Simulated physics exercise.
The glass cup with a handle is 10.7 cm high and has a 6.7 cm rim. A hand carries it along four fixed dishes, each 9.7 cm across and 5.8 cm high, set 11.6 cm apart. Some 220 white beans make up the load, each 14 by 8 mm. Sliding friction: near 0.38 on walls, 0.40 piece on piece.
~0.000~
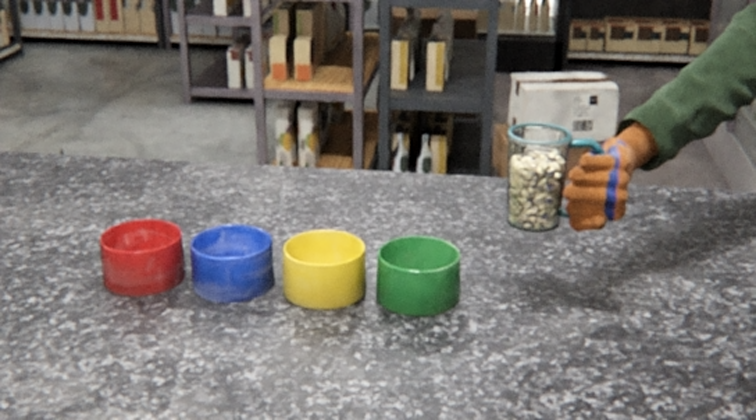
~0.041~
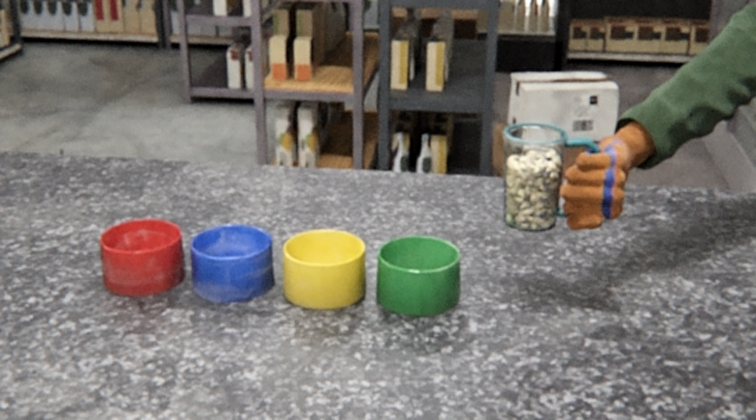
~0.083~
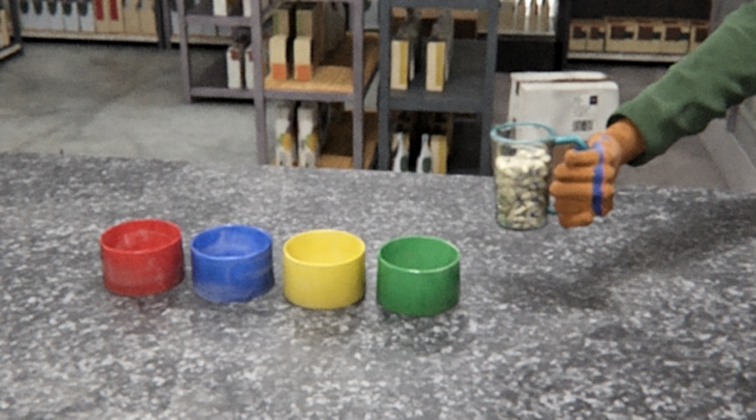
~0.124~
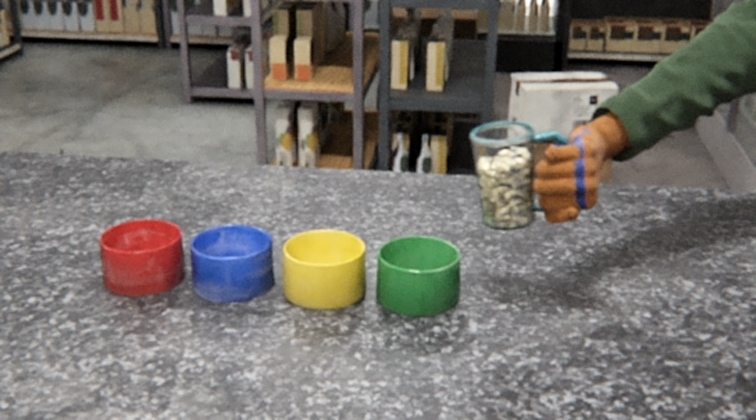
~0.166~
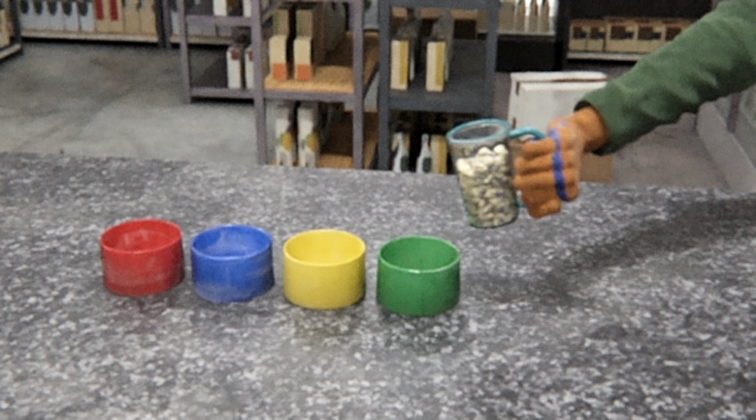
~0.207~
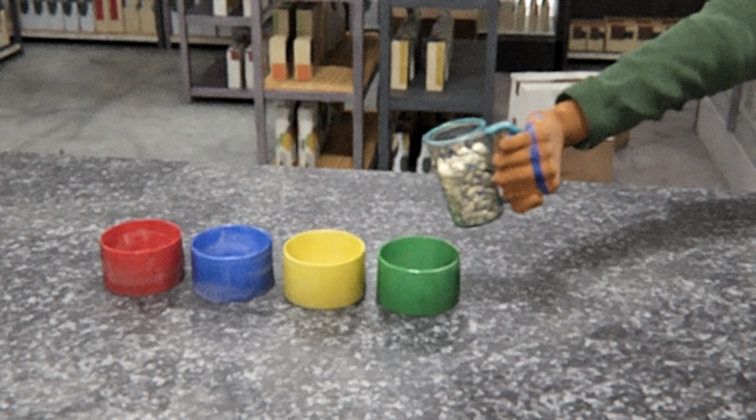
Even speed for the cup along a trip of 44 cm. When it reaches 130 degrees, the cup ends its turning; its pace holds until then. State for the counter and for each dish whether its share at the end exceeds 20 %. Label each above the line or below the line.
Red dish: Above the line; blue dish: Below the line; green dish: Below the line; yellow dish: Below the line; counter: Above the line.
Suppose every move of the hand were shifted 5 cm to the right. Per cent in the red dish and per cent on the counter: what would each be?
Shares would be red 100 and counter 0.
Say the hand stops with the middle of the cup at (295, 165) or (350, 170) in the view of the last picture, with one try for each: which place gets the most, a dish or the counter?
Blue; yellow.
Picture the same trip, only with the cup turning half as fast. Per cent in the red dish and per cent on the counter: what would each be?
Shares: Red dish 100, counter 0.
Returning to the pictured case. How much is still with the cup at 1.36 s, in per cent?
About 0 per cent.
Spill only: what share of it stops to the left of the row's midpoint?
That works out to close to 100 per cent.
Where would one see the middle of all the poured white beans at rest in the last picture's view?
Somewhere near (122, 268) in the last picture.
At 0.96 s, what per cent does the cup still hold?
Roughly 80 in a hundred.
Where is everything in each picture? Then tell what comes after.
Cup at (536, 178), tilt 0 degrees, lip at (510, 132), moved 0.0 cm; middle of the pieces at (537, 183); green dish at (419, 254); yellow dish at (324, 247); blue dish at (231, 242); red dish at (141, 236), in the first picture.
Cup at (533, 178), tilt 1 degrees, lip at (505, 132), moved 0.4 cm; middle of the pieces at (534, 183), in the second picture.
Cup at (523, 177), tilt 3 degrees, lip at (493, 133), moved 1.6 cm; middle of the pieces at (524, 182), in the third picture.
Cup at (506, 176), tilt 8 degrees, lip at (473, 135), moved 3.5 cm; middle of the pieces at (507, 181), in the fourth picture.
Cup at (486, 175), tilt 13 degrees, lip at (449, 136), moved 5.7 cm; middle of the pieces at (488, 180), in the fifth picture.
Cup at (467, 174), tilt 18 degrees, lip at (426, 139), moved 8.0 cm; middle of the pieces at (469, 179); green dish at (419, 254); yellow dish at (324, 247); blue dish at (231, 242); red dish at (141, 236). The cup turns about 120 degrees a second and travels 54 cm a second, in the sixth picture.
Then, at 0.66 s, tilt 72 degrees; cup holds 100 %.
After 0.96 s, tilt 107 degrees; cup holds 80 %, red 5 %.
After 1.36 s, tilt 130 degrees; cup holds 0 %, red 55 %.
In the end, at 2.6 s, red 55 %, blue 0 %, green 0 %, yellow 0 %, counter 45 %.
